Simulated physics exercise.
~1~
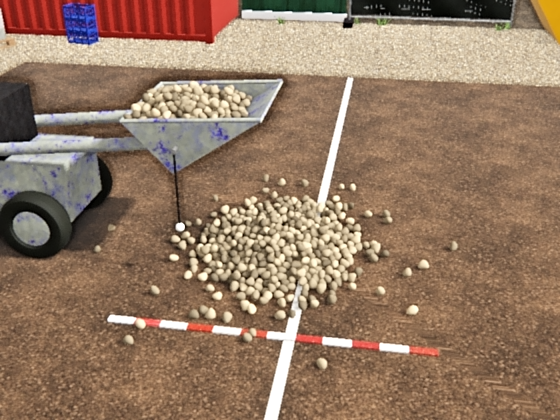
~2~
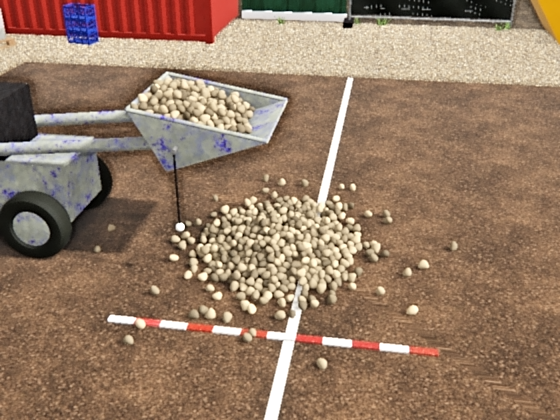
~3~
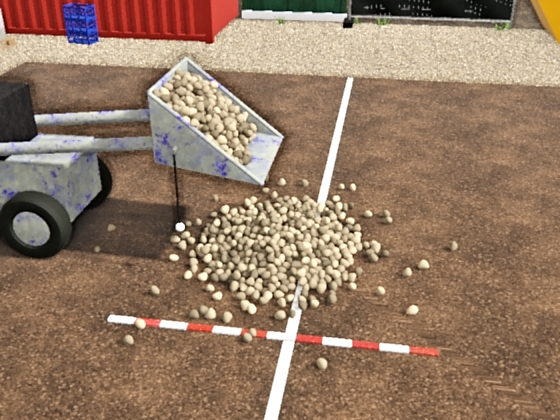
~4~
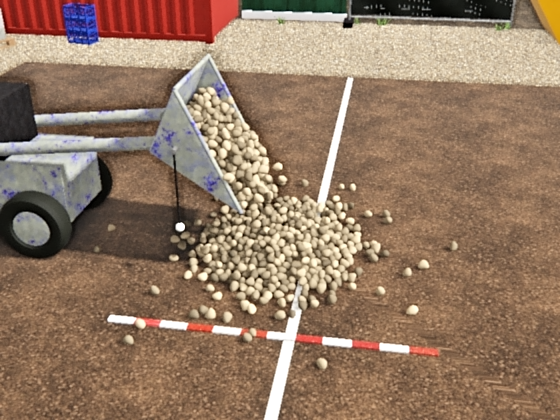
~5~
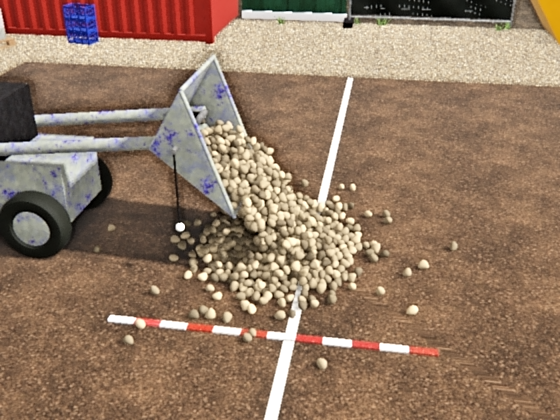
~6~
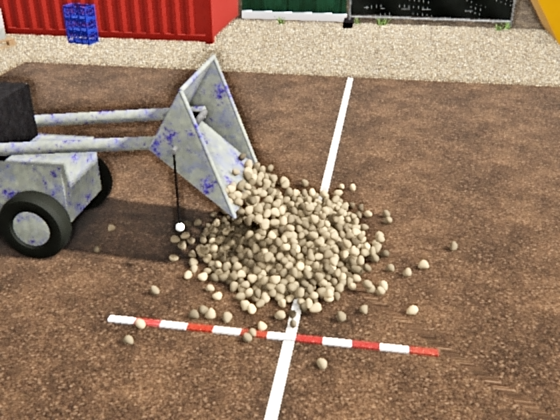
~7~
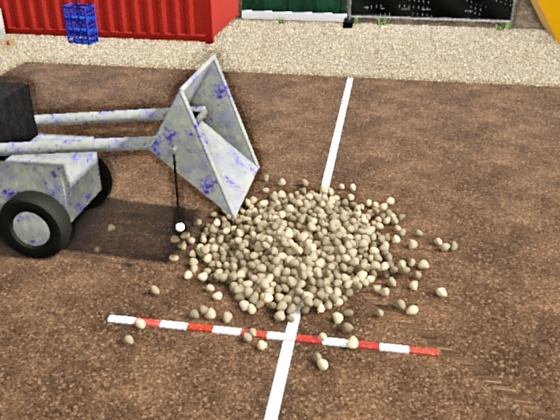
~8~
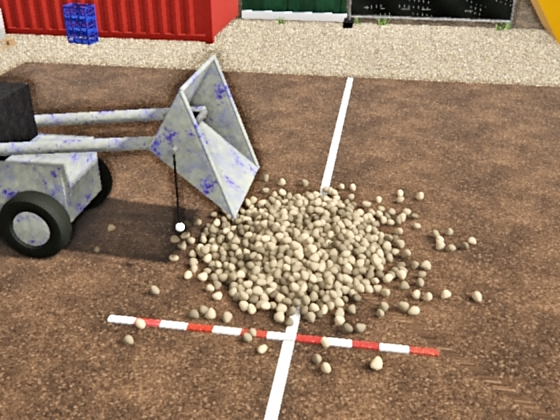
A metal bucket tips to the right, emptying its stones onto the pile across the line.
